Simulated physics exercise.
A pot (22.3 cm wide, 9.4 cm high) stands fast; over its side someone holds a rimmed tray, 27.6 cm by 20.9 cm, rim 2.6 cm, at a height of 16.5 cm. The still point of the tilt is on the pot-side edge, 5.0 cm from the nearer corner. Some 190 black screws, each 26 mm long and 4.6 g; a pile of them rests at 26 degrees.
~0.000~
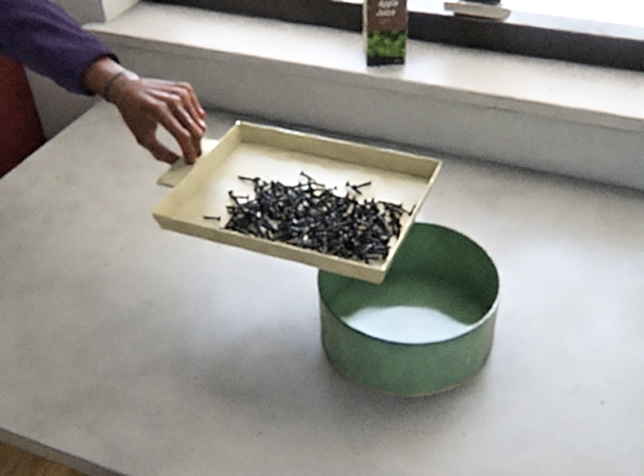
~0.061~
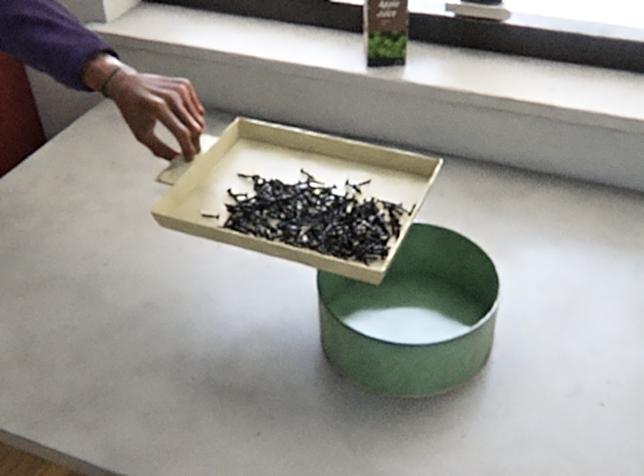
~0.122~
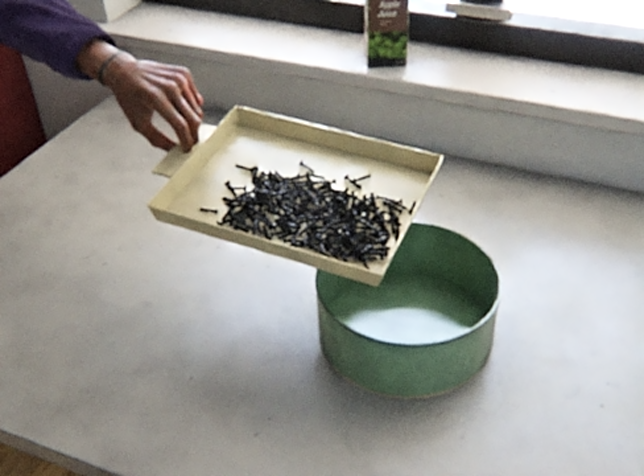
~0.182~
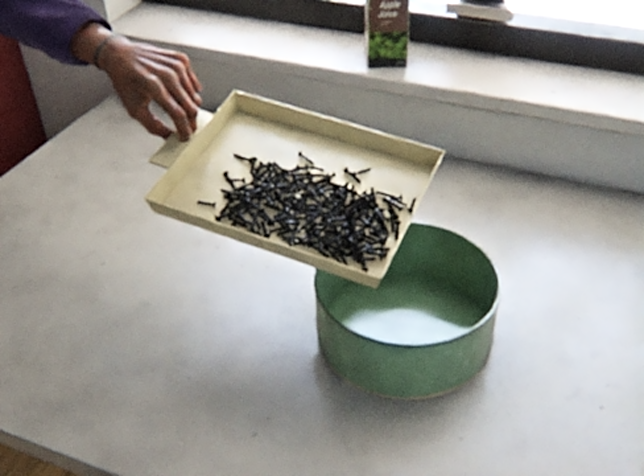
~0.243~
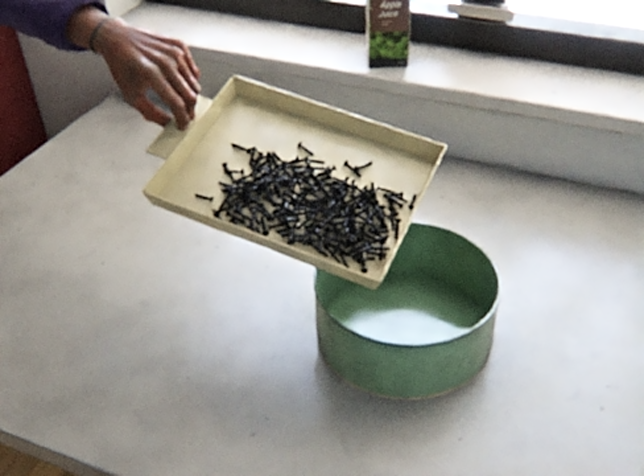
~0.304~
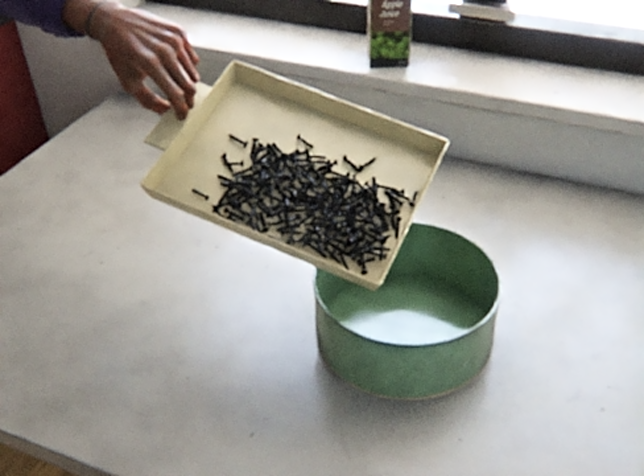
A cream tray holding a pile of small black screws tilted steadily beside a green round pot on a grey table, as a hand raised its handle end and the screws barely shifted.
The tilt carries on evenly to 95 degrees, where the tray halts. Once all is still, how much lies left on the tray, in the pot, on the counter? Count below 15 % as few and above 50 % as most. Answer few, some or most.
Tray few, pot some, counter most.
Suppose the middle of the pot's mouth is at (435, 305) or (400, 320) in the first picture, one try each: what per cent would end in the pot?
Some 75 and 100 per cent.
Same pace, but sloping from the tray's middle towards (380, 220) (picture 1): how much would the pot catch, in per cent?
About 95 per cent.
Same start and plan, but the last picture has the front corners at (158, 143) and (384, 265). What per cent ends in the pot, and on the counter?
Pot 95, counter 5.
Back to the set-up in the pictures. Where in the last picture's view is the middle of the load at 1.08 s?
At about (354, 273).
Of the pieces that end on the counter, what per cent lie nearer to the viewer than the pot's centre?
Roughly 100 per cent.
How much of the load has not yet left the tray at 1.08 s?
Some 90 per cent of the load.
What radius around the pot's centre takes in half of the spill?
Roughly 16 cm.
After 0.77 s, tilt 55 degrees; the tray holds 100 %, the pot 0 %.
Then, at 1.08 s, tilt 79 degrees; the tray holds 90 %, the pot 0 %.
After 1.49 s, tilt 95 degrees; the tray holds 5 %, the pot 25 %.
At rest (2.4 s), tray 0 %, pot 30 %, counter 70 %.
